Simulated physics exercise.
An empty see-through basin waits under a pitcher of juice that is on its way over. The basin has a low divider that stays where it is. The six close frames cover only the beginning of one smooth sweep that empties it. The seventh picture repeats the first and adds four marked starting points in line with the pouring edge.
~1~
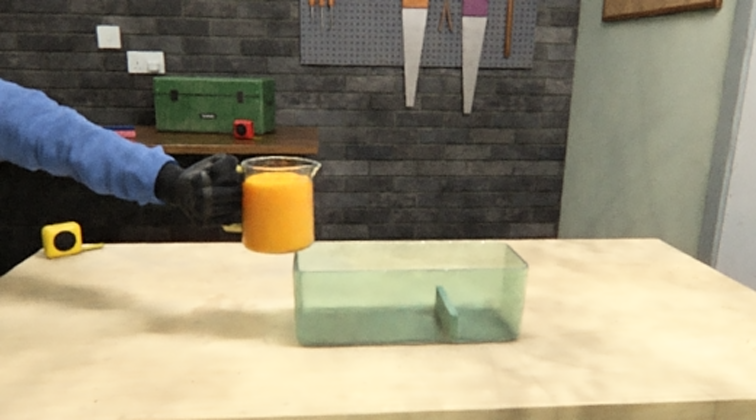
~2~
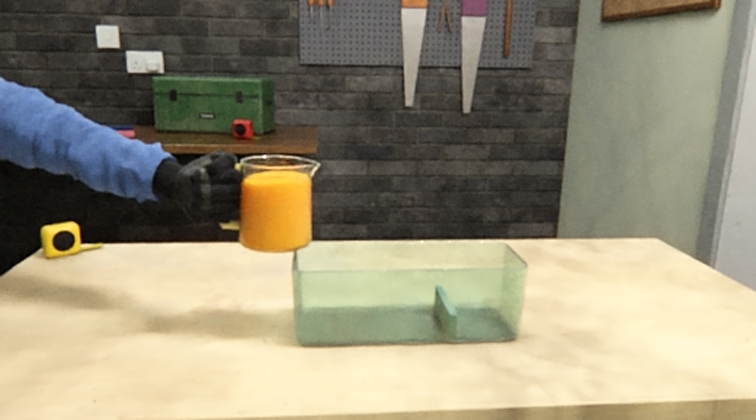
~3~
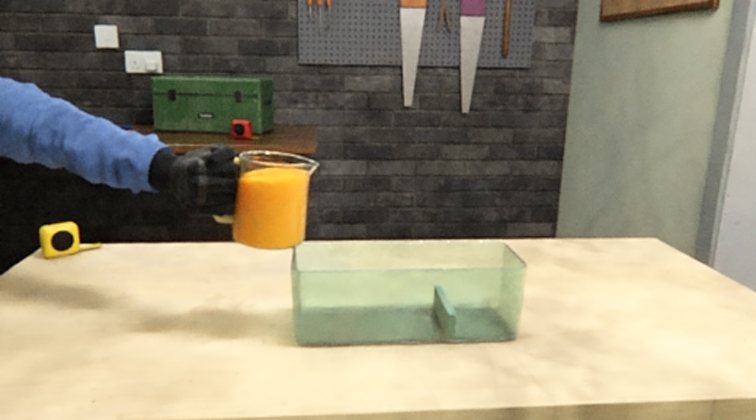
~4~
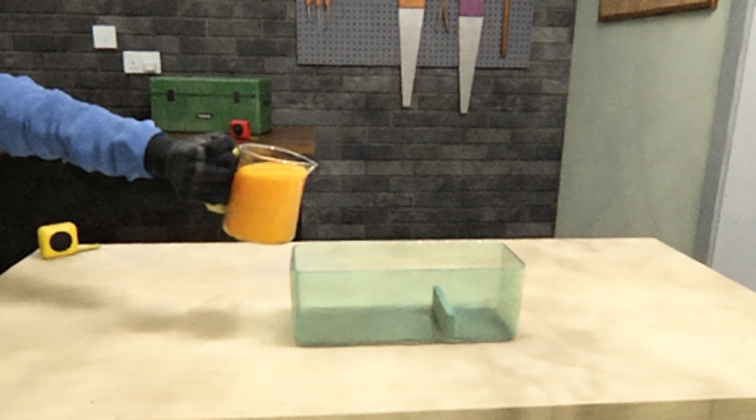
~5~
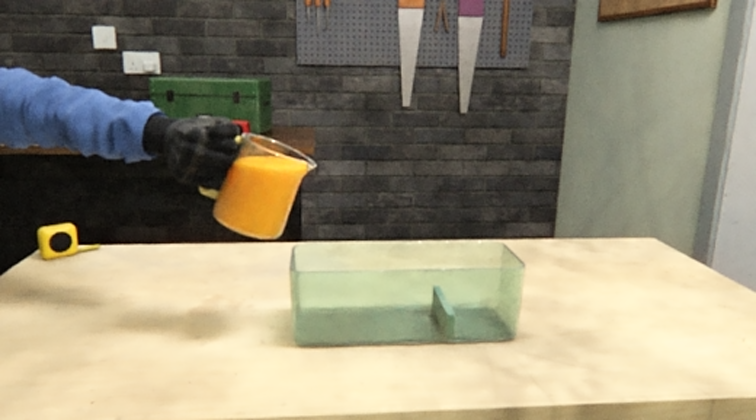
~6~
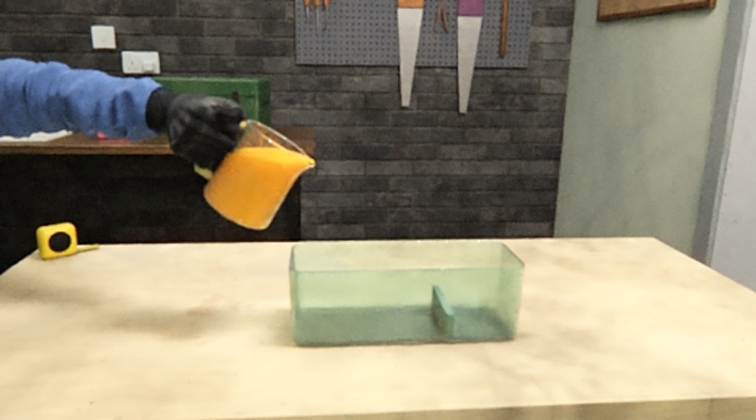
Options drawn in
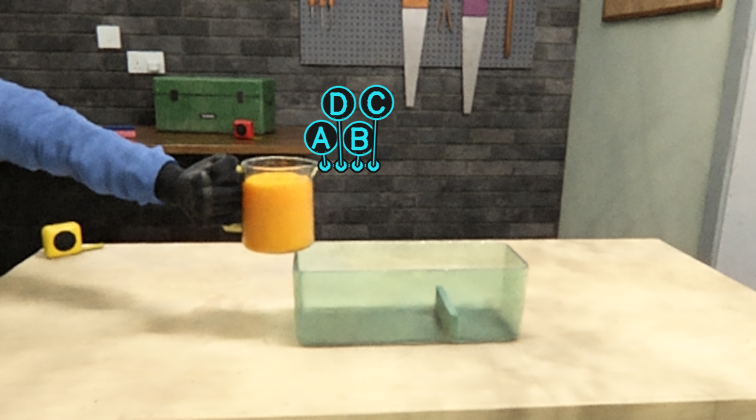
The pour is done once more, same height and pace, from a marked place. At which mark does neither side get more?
Choose C.
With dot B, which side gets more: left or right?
The left side.
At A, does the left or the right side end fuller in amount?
More ends on the left.
On the marked copy, A at (324, 165); B at (357, 165); C at (373, 165); D at (341, 165).
With A, about 87 % ends left of the wall and 9 % right of it; 4 % is lost outside.
With B, about 79 % ends left of the wall and 17 % right of it; 4 % is lost outside.
With C, about 47 % ends left of the wall and 50 % right of it; 3 % is lost outside.
With D, about 83 % ends left of the wall and 9 % right of it; 8 % is lost outside.
